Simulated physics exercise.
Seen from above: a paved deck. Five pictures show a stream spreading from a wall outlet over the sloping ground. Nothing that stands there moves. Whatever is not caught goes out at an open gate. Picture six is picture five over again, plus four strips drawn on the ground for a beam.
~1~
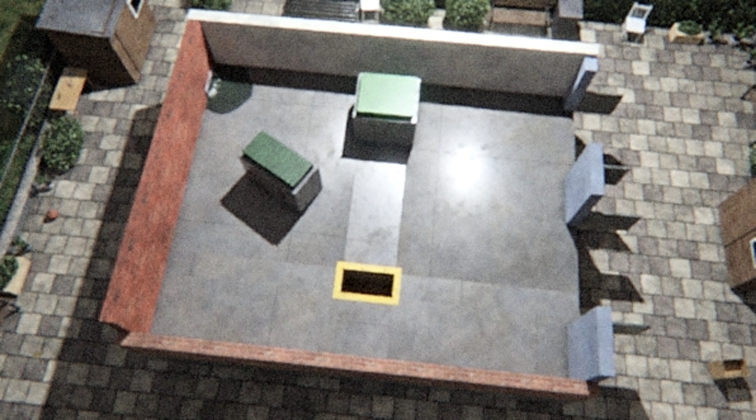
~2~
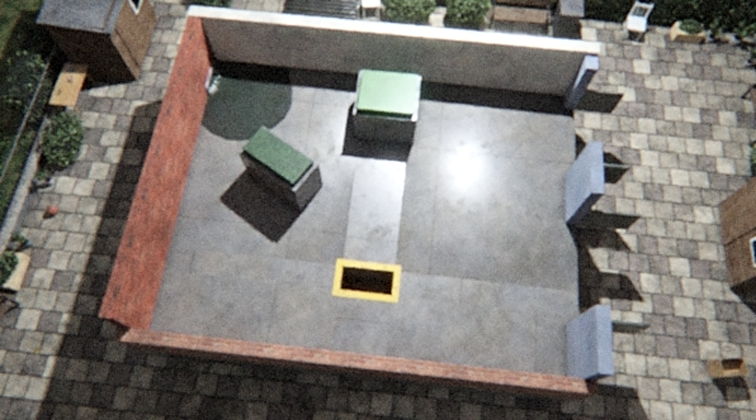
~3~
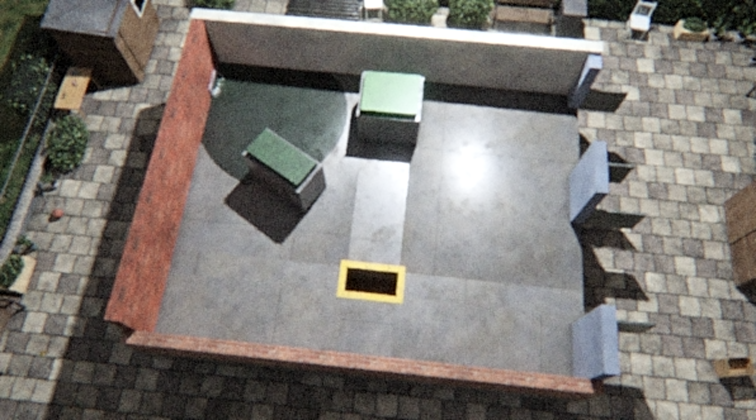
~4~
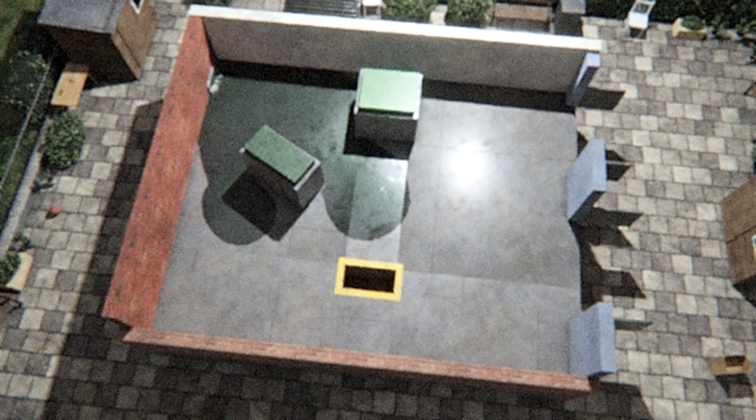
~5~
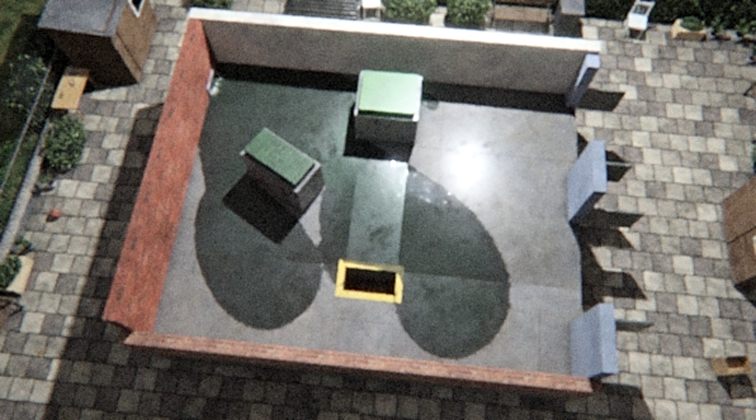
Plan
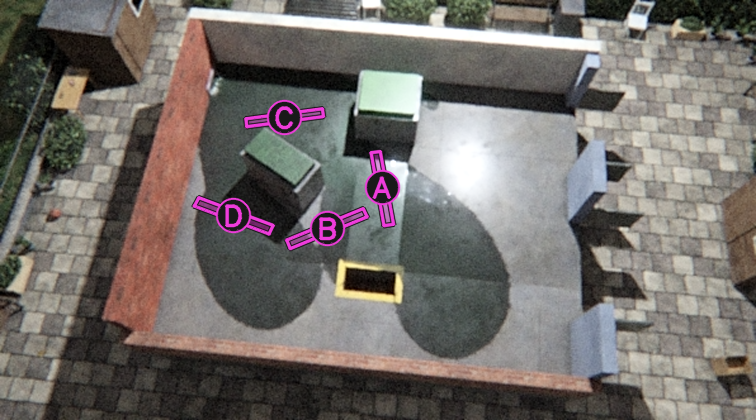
Dark water spreads from the upper left corner of a grey paved deck, seen from high above at a slant, while the view stays almost still. A red wall lines the left, a pale wall the back, two green-topped boxes stand inside, blue gates line the right, and a yellow-edged pit lies low centre. The water slides around both boxes, widens into rounded lobes, and enters the pit.
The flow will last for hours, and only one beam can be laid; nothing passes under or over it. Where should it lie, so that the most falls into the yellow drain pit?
The answer is place A.
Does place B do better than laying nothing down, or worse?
Worse.
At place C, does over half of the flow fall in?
No.
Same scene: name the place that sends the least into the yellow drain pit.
It is B.
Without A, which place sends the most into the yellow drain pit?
D.
On the marked copy, A from (375, 152) to (388, 224); B from (288, 244) to (365, 212); C from (246, 122) to (322, 112); D from (196, 201) to (271, 229).
For place A, about 61 % of the stream runs into the yellow drain pit, about 33 % out by the gates.
For place B, about 4 % of the stream runs into the yellow drain pit, about 93 % out by the gates.
For place C, about 24 % of the stream runs into the yellow drain pit, about 72 % out by the gates.
For place D, about 39 % of the stream runs into the yellow drain pit, about 57 % out by the gates.
